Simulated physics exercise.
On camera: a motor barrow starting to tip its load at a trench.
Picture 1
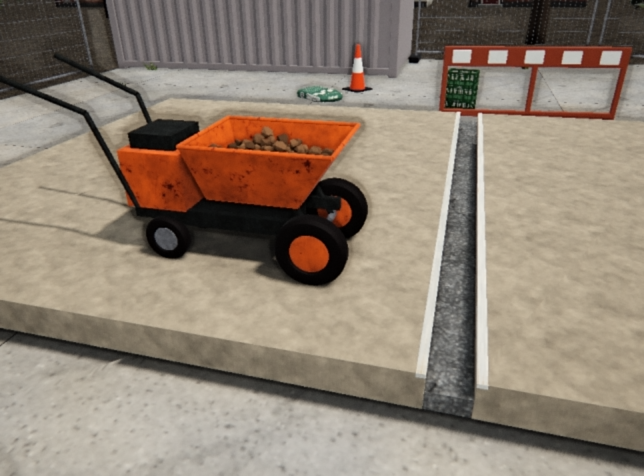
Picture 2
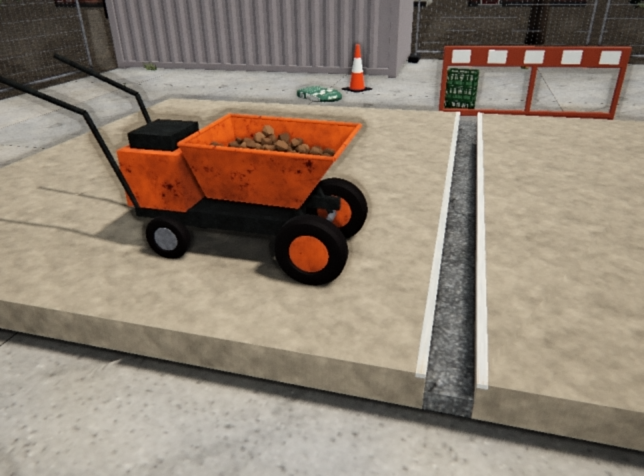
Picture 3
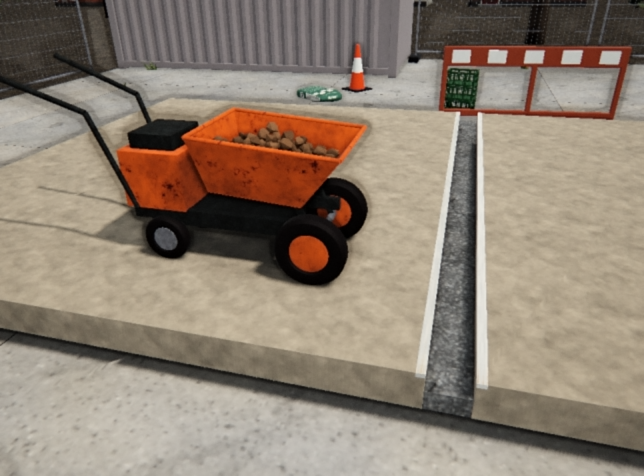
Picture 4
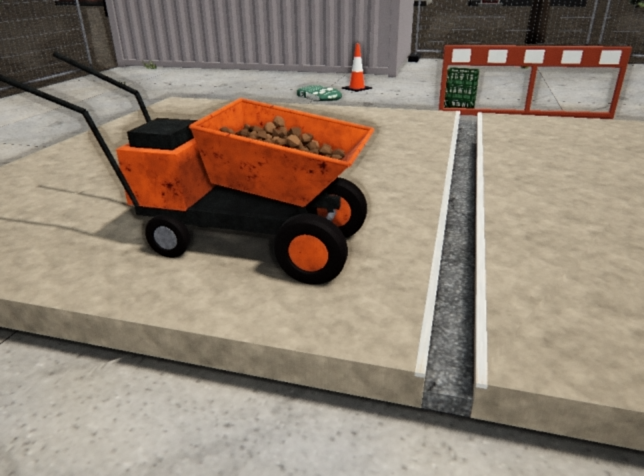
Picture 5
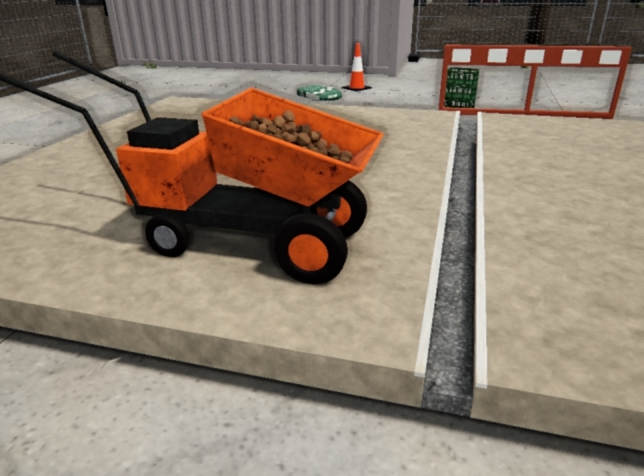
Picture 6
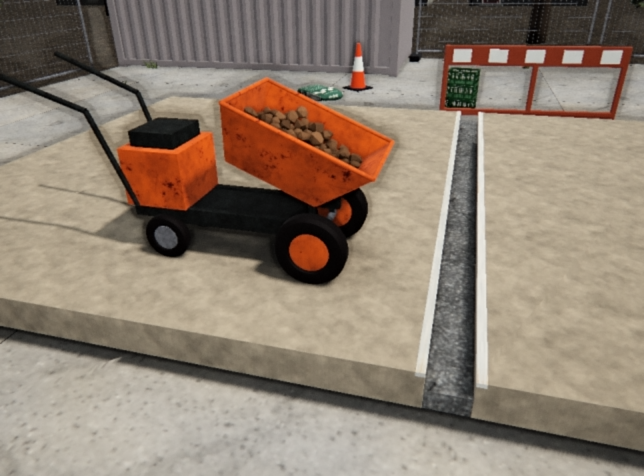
An orange motor barrow with black handles and a skip of brown clods stands at left on a pale slab in a fenced yard, seen from slightly above. To its right a narrow, white-edged trench with a dark grey bottom crosses the slab, with a cone and a red-and-white barrier behind. The skip tilts steadily forward to the right, its back rising, while the wheels and camera stay still.
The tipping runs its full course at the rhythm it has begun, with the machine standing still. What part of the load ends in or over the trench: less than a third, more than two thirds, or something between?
In the trench: From one third to two thirds.
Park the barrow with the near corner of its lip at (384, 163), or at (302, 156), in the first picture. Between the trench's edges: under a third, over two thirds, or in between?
The first try: Under a third. The second: In the middle band.
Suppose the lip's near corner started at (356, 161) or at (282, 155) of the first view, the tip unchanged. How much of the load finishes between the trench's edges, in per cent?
Roughly 50 per cent, and 40 per cent.
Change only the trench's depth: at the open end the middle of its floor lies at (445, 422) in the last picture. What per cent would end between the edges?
It comes to 80 per cent or so.
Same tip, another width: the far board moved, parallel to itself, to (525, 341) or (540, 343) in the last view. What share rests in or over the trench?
About 80 and 80 per cent.
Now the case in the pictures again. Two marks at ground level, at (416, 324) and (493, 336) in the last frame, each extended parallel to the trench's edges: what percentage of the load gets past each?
In turn 80 and 10 in a hundred.
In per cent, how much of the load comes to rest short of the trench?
About 20 per cent.
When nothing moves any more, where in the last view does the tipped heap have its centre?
At about (457, 269).
Just after the last frame, skip tipped steeply; every one in the skip.
A moment on, skip tipped right over; roughly two thirds in the skip; about a tenth short of the trench; roughly a quarter in or heaped over the trench; just a few beyond it; just a few falling.
Further on, skip tipped right over; about a tenth in the skip; roughly a quarter short of the trench; roughly half in or heaped over the trench; about a tenth beyond it.
When it is over, skip tipped right over; about a tenth in the skip; roughly a quarter short of the trench; roughly half in or heaped over the trench; roughly a quarter beyond it.
